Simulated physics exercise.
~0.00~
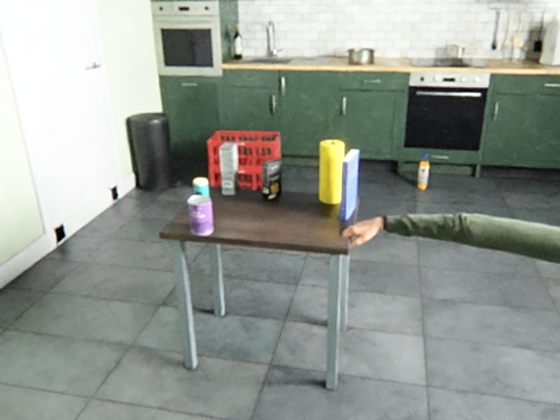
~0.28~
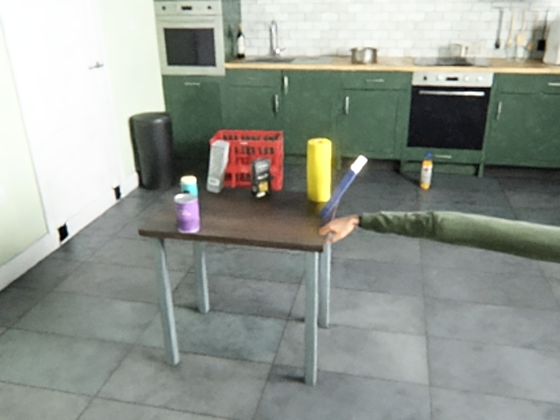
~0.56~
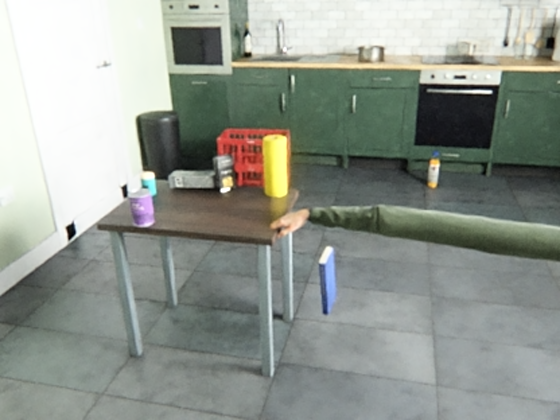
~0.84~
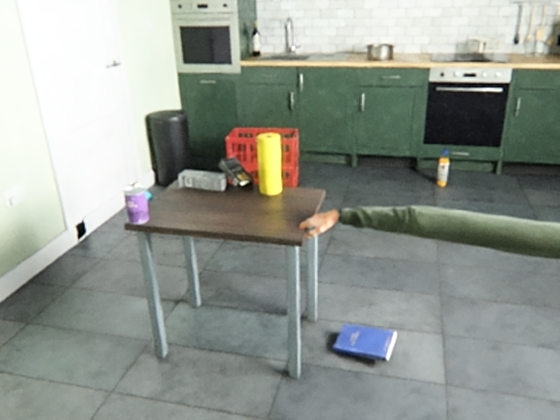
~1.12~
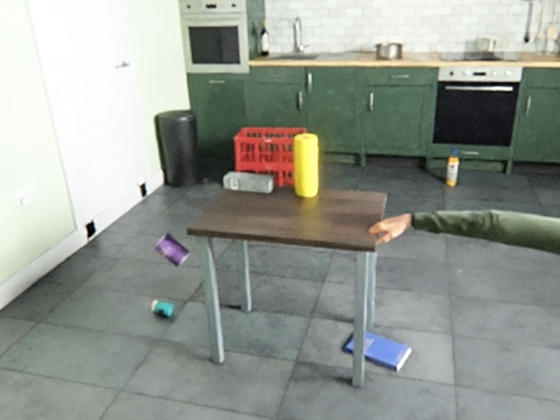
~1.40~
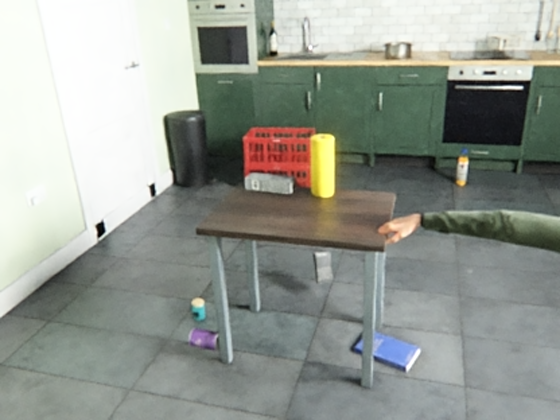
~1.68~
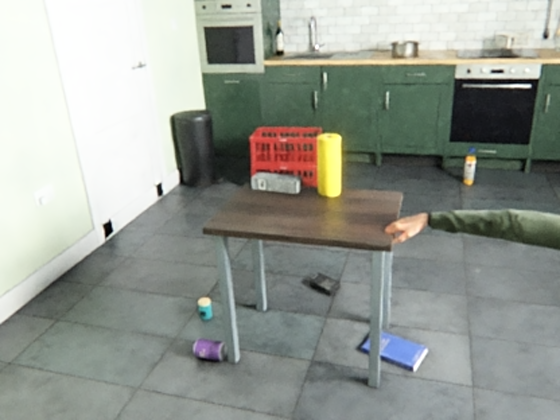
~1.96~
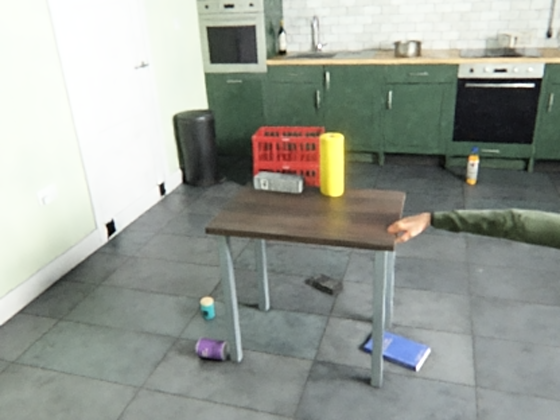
At first, a hand grips the right edge of a dark-topped table holding a blue book, a yellow roll, a grey carton, a black packet, a purple tin and a turquoise jar, in a kitchen with green cupboards. The hand pushes the table left, and the book leans, then drops off the right side to the floor. The carton topples onto its side. The table then moves back right, and the tin, jar and packet fall off. Finally, the jar stands upright on the floor near the toppled tin, packet and book, while the roll still stands beside the fallen carton.
